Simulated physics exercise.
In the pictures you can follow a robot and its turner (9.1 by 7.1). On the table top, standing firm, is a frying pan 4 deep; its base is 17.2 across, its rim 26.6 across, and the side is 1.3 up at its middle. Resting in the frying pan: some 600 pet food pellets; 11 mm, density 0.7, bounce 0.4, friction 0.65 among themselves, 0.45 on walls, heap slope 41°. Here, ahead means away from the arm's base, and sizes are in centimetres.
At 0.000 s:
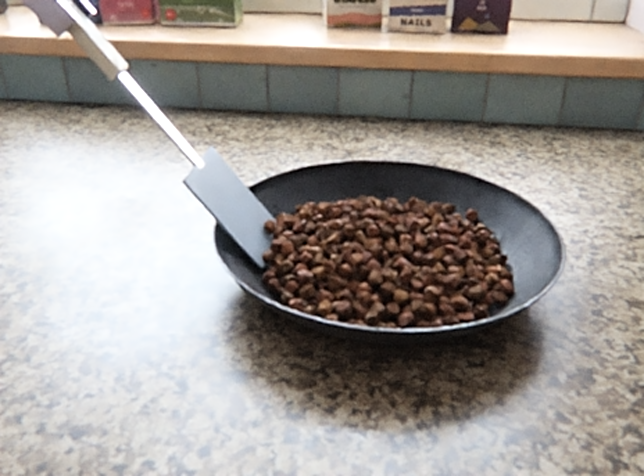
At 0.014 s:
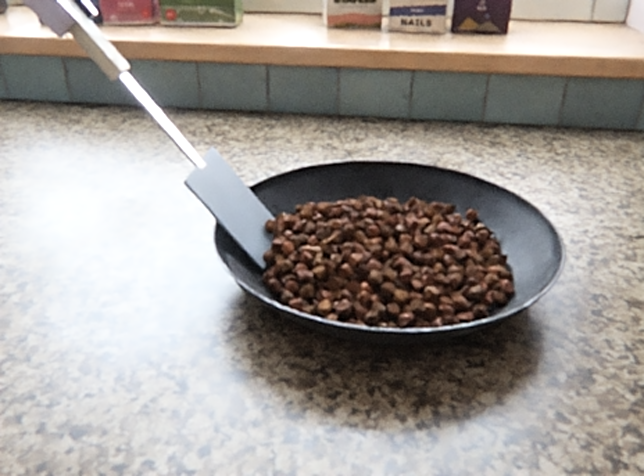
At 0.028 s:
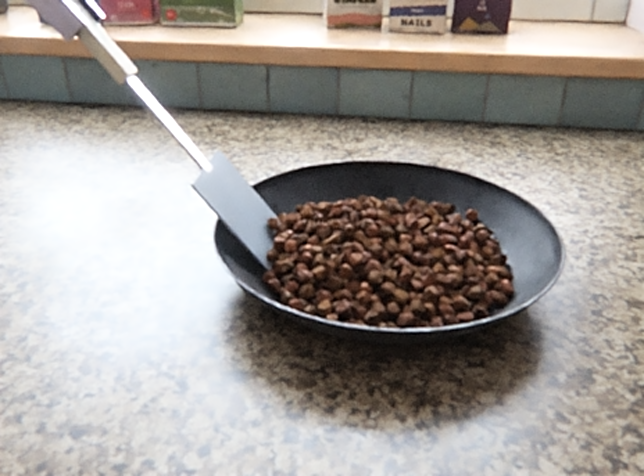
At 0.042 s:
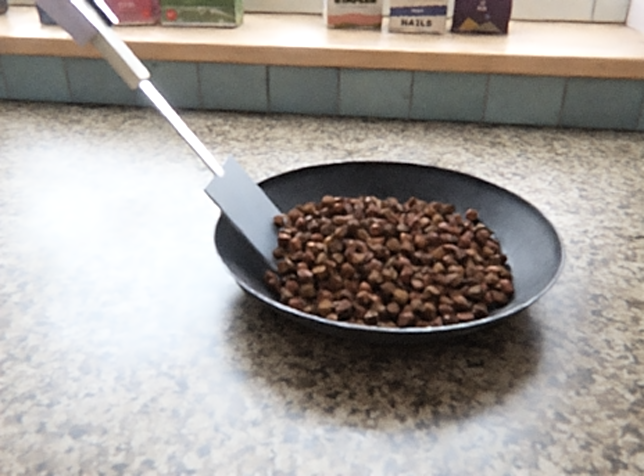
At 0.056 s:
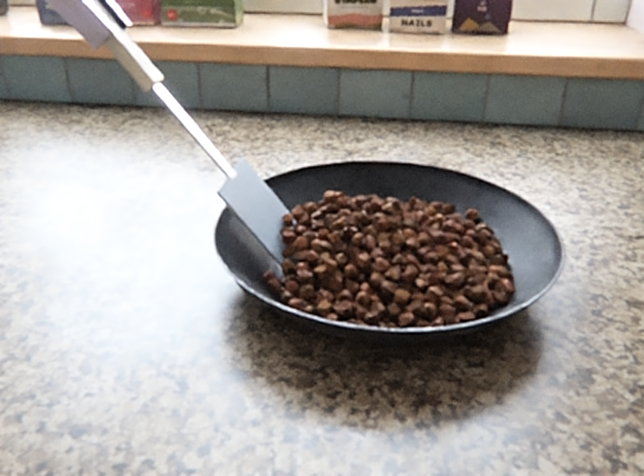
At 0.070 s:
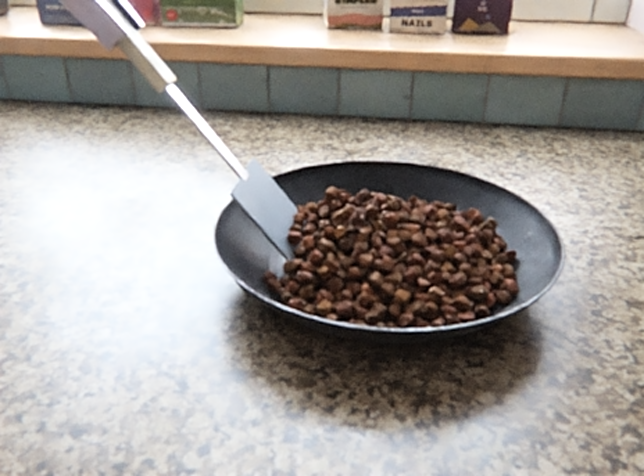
On a speckled countertop, a grey turner held by a robot arm angles down from the upper left into the left side of a dark frying pan heaped with brown pet food pellets. The turner slides slowly to the right, nudging the nearest pellets inward, while the pan stays still.
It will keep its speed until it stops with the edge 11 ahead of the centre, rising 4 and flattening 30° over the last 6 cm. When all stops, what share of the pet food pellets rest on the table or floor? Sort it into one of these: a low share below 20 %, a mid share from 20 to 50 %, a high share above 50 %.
A mid share, from 20 to 50 %.
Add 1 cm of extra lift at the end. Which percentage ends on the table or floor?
Result: Approx. 35 %.
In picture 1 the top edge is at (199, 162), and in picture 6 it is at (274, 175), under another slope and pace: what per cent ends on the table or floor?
About 40 per cent.
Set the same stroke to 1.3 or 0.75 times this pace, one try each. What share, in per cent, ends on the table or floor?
35 and 30 %.
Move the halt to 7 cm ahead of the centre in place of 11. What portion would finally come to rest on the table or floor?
I'd expect close to 5 per cent then.
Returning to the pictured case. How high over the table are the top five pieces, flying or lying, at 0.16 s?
I'd put them at about 6 centimetres above the table.
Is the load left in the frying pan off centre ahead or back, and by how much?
Ahead of centre, roughly 2.5 centimetres.
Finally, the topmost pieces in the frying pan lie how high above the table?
Some 4.5 cm above the table.
By 0.16 s, sloping 52°, highest piece 8 above the table; 601 in the frying pan.
By 0.24 s, sloping 44°, highest piece 7 above the table; 595 in the frying pan, 6 on the blade or in flight.
By 0.49 s, sloping 22°, highest piece 10 above the table; 408 in the frying pan, 131 on the table or floor, 62 on the blade or in flight.
By 1.54 s, sloping 22°, highest piece 4 above the table; 408 in the frying pan, 193 on the table or floor.
Final count, 408 in the frying pan, 193 on the table or floor. That is 32 % on the table or floor.
